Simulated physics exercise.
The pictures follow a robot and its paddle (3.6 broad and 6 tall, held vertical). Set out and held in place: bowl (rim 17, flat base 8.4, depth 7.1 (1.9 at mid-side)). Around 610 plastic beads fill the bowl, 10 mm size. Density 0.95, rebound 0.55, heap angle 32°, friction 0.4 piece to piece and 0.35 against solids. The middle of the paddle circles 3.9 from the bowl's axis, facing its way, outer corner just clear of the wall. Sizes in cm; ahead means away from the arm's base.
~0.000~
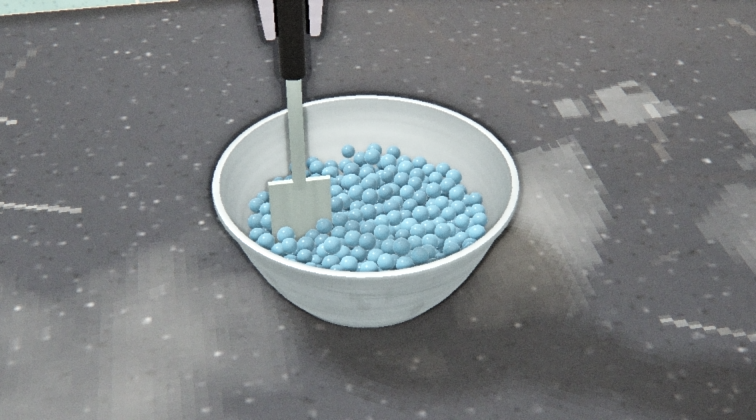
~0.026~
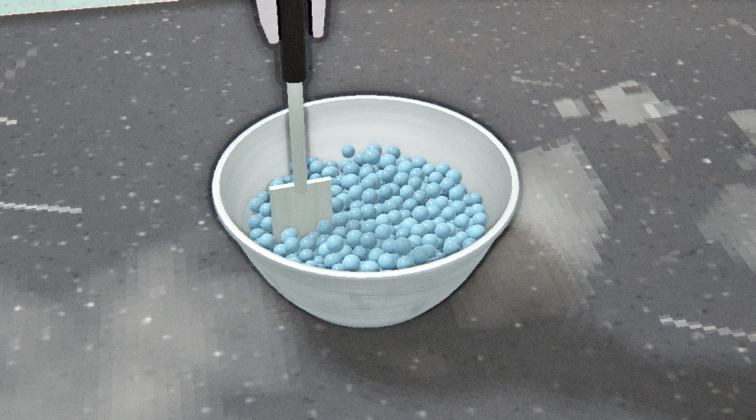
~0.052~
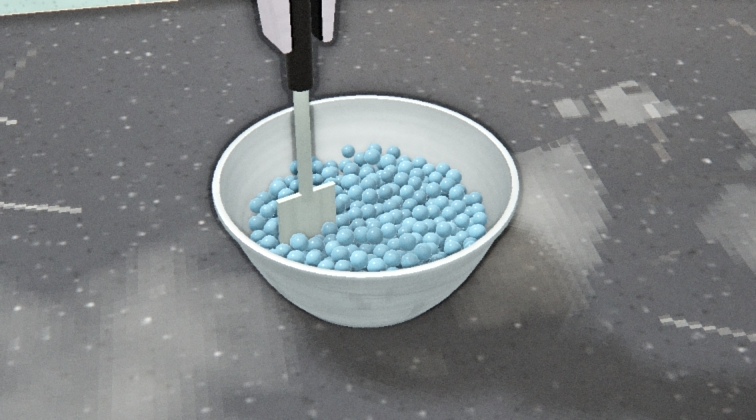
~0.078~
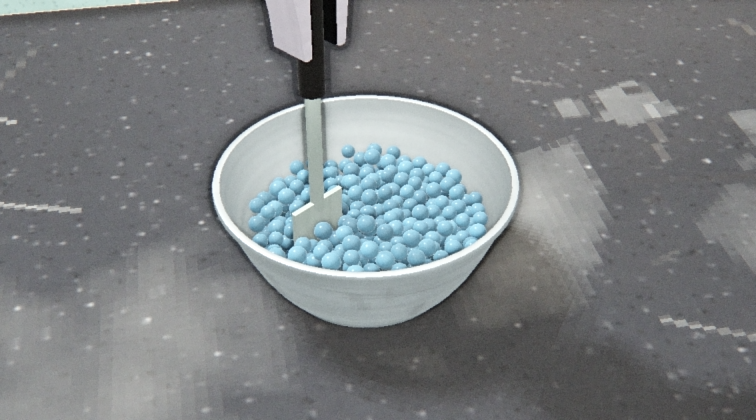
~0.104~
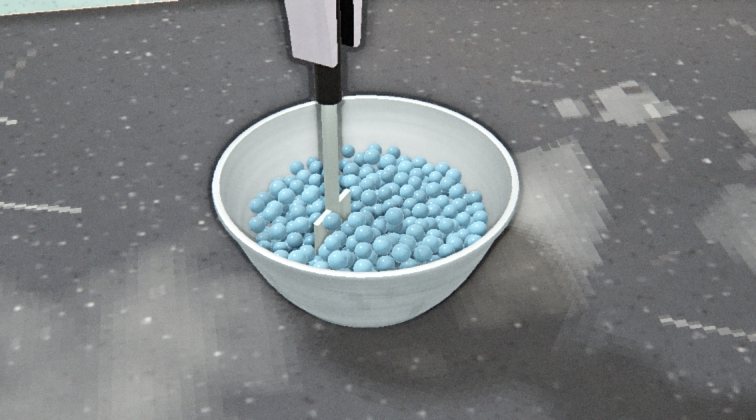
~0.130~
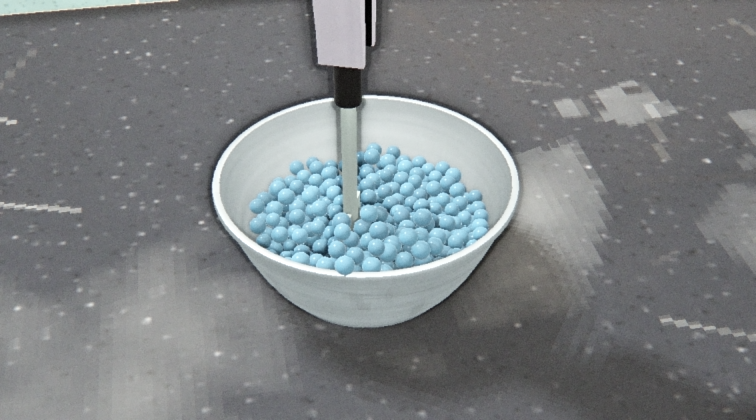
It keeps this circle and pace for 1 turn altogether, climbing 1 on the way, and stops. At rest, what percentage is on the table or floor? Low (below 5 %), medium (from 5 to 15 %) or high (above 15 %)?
Answer: Medium; from 5 to 15 % of the plastic beads finish on the table or floor.
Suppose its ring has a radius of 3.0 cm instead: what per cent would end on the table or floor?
It would be near 5 per cent.
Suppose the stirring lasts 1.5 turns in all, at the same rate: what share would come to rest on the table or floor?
Then about 15 per cent.
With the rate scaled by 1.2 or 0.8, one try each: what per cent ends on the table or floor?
Some 15 and 5 per cent.
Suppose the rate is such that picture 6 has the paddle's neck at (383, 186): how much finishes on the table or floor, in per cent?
Some 20 per cent.
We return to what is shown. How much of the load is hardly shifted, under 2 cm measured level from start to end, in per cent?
Some 15 per cent.
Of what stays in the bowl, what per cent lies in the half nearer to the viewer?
Some 60 per cent.
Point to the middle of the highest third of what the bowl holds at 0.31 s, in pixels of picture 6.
Around (434, 163).
By 0.31 s, 179° round, highest piece 10 above the table; 600 in the bowl, 4 on the table or floor, 9 in flight or on the tool.
By 0.50 s, 292° round, highest piece 9 above the table; 568 in the bowl, 26 on the table or floor, 19 in flight or on the tool.
By 0.79 s, 0° round, highest piece 8 above the table; 553 in the bowl, 60 on the table or floor.
By 1.49 s, 0° round, highest piece 7 above the table; 552 in the bowl, 61 on the table or floor.
Final count, 552 in the bowl, 61 on the table or floor. That is 10 % on the table or floor.
